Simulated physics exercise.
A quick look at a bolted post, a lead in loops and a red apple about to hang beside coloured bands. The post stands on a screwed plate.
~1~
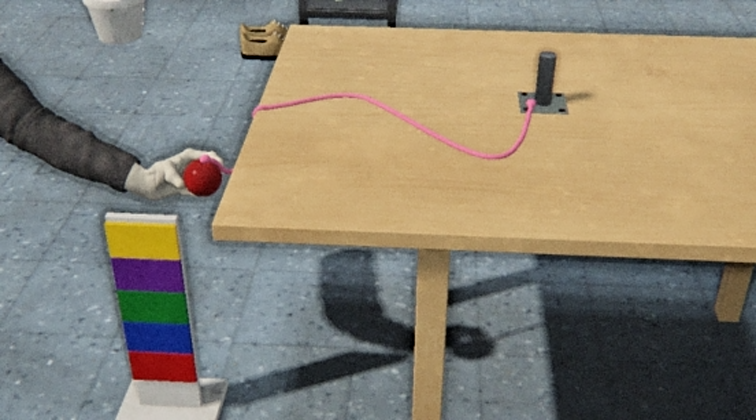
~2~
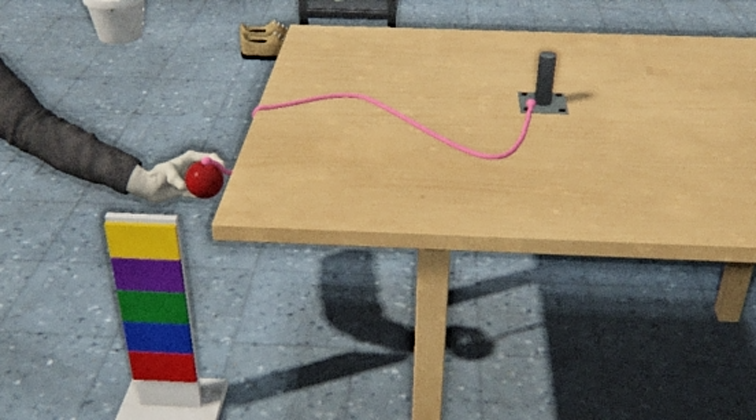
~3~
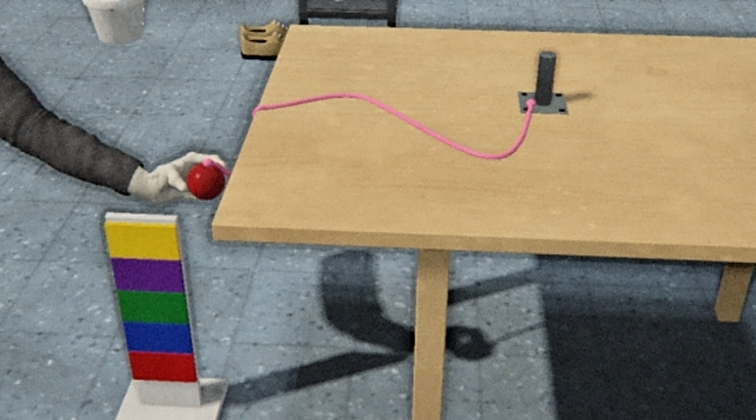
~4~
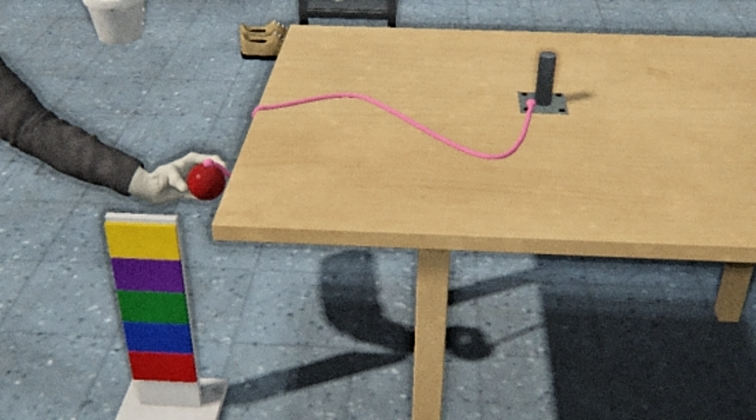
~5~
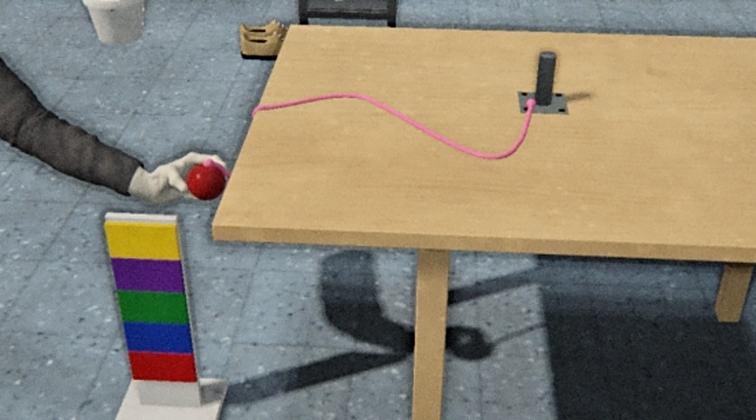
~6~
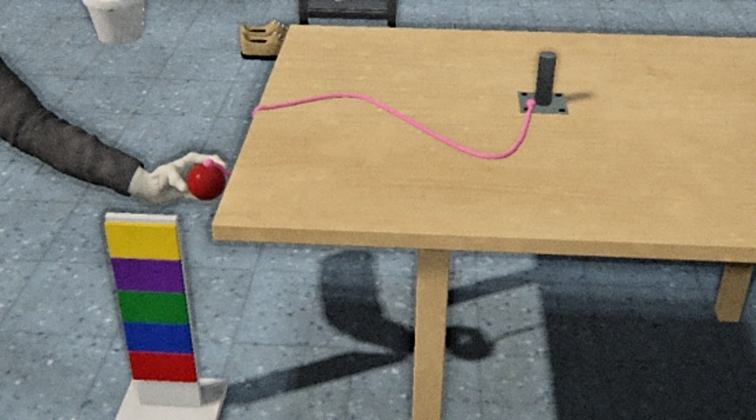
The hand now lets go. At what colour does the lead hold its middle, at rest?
At blue.
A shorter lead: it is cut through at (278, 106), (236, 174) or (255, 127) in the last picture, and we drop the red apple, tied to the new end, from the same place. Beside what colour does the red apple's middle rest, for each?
In that order: Yellow; green; purple.
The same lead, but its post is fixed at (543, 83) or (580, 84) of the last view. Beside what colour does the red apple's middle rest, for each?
It would be blue; green.
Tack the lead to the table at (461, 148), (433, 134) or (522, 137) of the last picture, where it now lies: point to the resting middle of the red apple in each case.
About (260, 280), (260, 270) and (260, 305).
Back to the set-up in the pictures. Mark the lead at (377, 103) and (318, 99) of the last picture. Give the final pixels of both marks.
At (251, 130), then (258, 188).
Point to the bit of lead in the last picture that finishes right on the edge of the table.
The one at (377, 103).
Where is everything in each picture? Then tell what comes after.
In the first picture, red apple (203, 178); yellow (142, 243); purple (148, 276); green (153, 308); blue (158, 339); red (162, 368).
In the second picture, red apple (205, 179); lead through (526, 126) (477, 154) (407, 120) (337, 96) (256, 120).
In the third picture, red apple (206, 181).
In the fourth picture, red apple (206, 182); lead through (526, 126) (477, 154) (407, 120) (337, 96) (256, 120).
In the fifth picture, red apple (206, 182).
In the sixth picture, red apple (206, 182); lead through (526, 126) (477, 154) (407, 120) (337, 96) (256, 120).
A little later, apple near (257, 326); level with blue.
Next, apple near (268, 338); level with blue.
When it is over, apple near (271, 341); level with blue. Its centre hangs level with the blue band.
